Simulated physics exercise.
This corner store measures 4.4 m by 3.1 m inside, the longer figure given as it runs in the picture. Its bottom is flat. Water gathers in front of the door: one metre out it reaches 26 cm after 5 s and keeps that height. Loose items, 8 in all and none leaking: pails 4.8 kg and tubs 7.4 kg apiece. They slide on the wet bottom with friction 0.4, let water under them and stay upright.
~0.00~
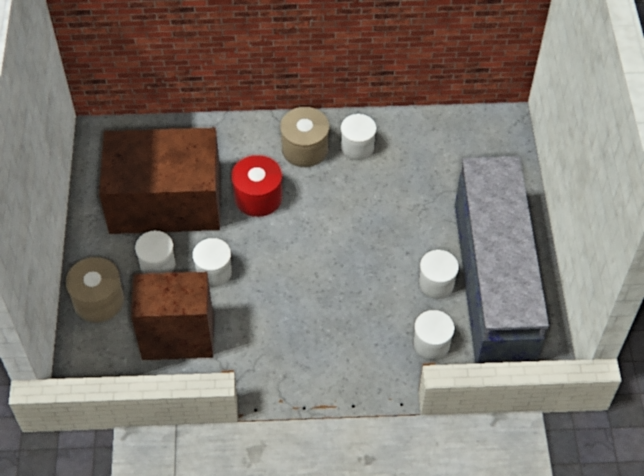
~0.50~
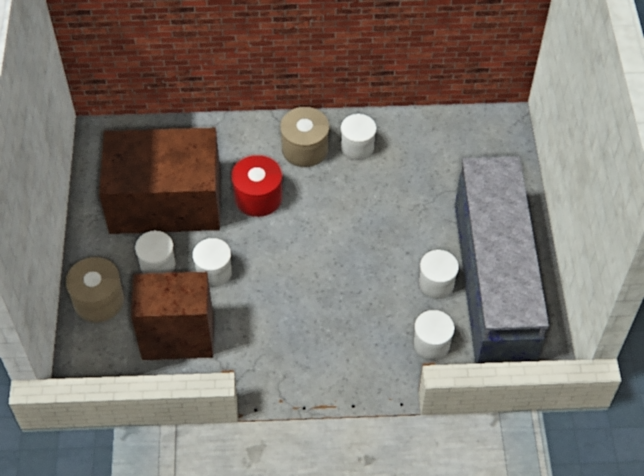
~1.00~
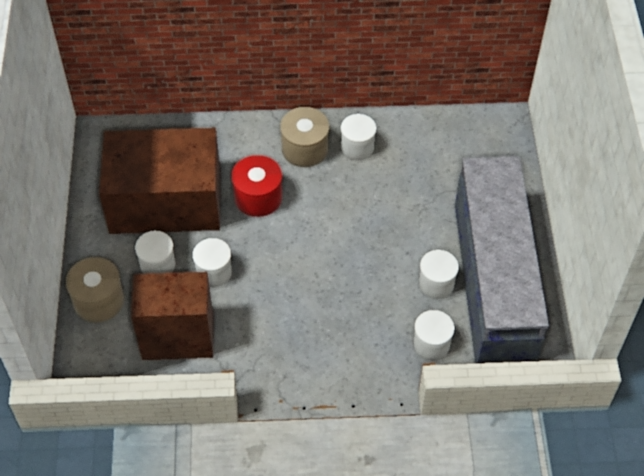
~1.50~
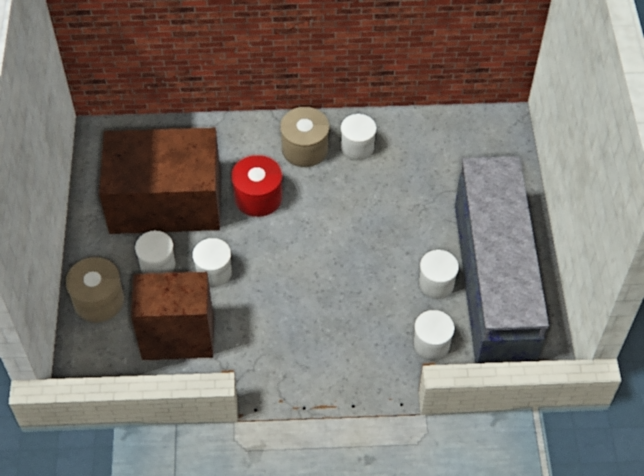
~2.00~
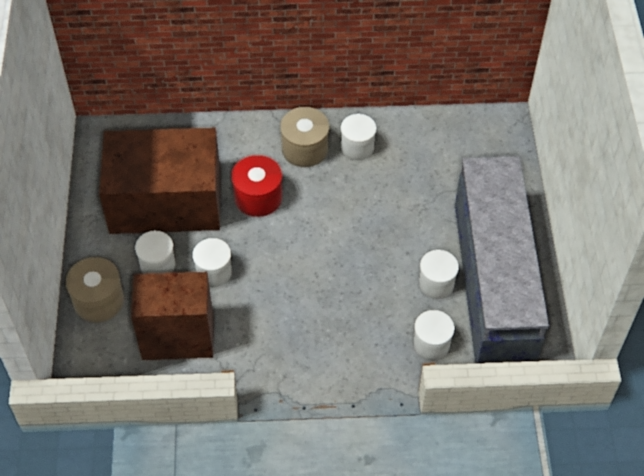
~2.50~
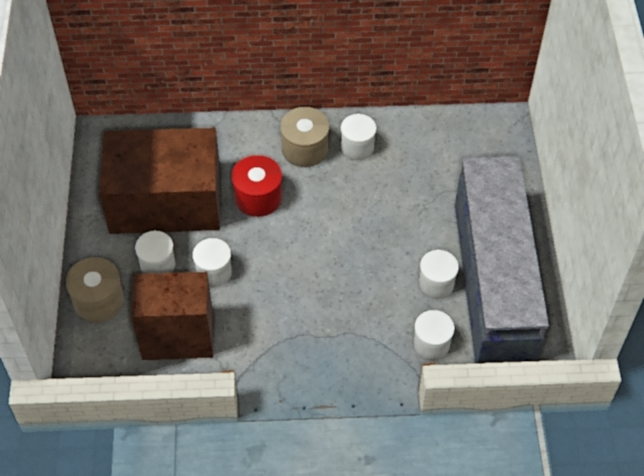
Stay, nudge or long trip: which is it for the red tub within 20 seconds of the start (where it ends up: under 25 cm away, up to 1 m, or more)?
Red tub gets carried off.
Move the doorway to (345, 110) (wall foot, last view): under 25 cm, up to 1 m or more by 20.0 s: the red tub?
In that case the red tub ends far away.
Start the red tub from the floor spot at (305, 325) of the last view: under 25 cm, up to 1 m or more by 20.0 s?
It gets carried off.
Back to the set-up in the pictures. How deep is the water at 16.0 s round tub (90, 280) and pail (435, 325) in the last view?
About 26 and 19 cm.
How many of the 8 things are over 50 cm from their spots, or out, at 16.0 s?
I count 7.
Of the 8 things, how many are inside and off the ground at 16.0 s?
At that moment 8.
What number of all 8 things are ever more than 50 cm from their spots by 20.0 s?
That makes 8.
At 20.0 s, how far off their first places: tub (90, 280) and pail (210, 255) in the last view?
In that order: 80 cm, 100 cm.
After 4.0 s the red tub is near (257, 175), 0.0 m from its start, aground; 0 afloat.
After 9.0 s the red tub is near (88, 129), 1.6 m from its start, afloat; 8 afloat.
After 16.0 s the red tub is near (86, 123), 1.6 m from its start, afloat; 8 afloat.
After 20.0 s the red tub is near (86, 123), 1.6 m from its start, afloat; 8 afloat.
